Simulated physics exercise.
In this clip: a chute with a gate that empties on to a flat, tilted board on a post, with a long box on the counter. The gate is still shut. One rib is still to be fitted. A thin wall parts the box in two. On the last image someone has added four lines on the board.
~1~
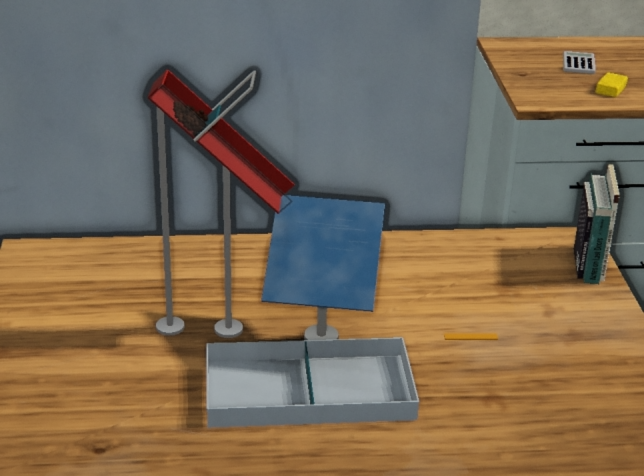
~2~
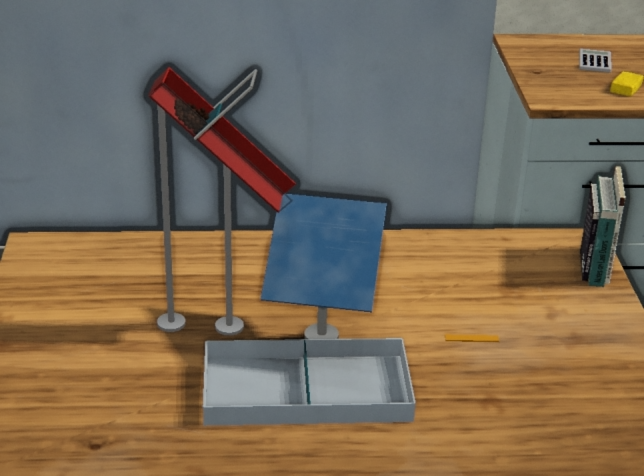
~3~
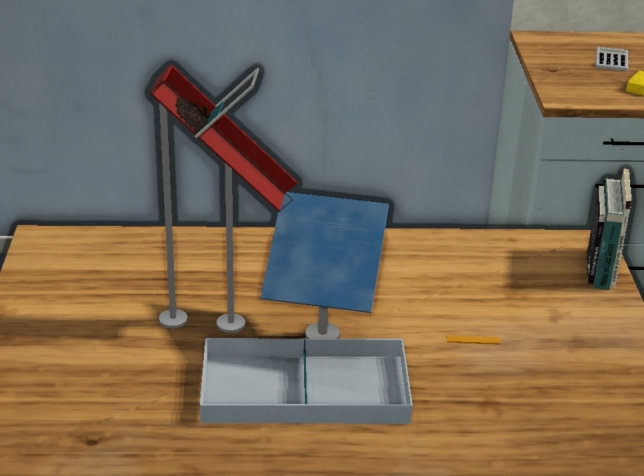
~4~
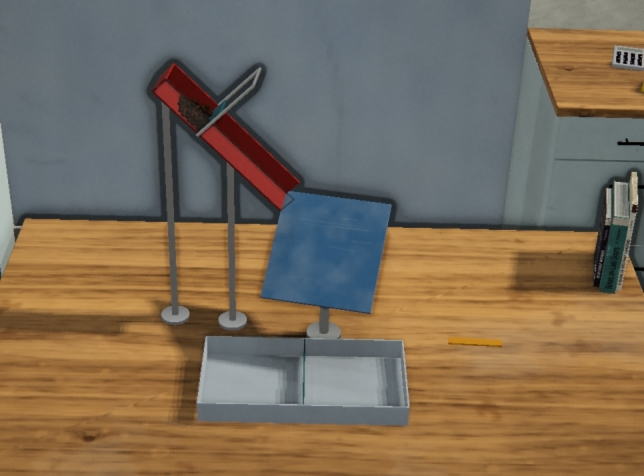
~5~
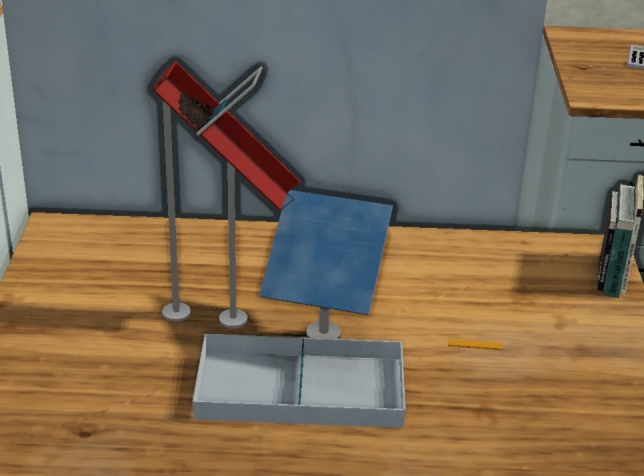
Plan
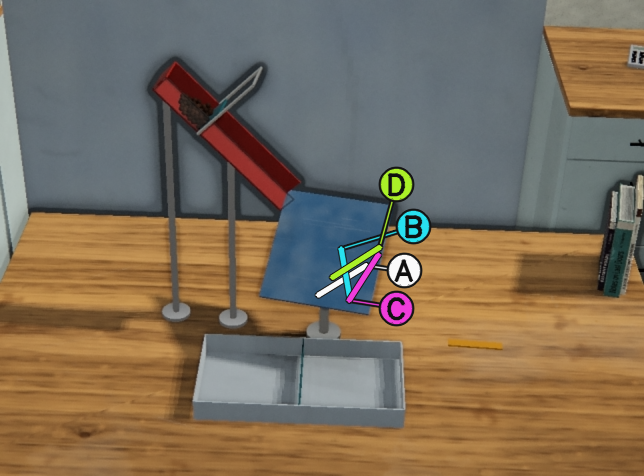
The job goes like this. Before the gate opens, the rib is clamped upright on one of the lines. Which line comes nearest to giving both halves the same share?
D.
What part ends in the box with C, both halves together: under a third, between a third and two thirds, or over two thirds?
Over two thirds.
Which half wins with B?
The right half.
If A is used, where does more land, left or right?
The left half.
On the marked copy, line A from (366, 265) to (318, 295); line B from (341, 248) to (350, 299); line C from (378, 254) to (349, 300); line D from (379, 247) to (332, 277).
With A, of what is caught, the larger part in the left half, about a tenth in the right.
With B, of what is caught, about a tenth in the left half, almost all in the right.
With C, of what is caught, about a tenth in the left half, the larger part in the right.
With D, of what is caught, roughly two thirds in the left half, roughly a third in the right.
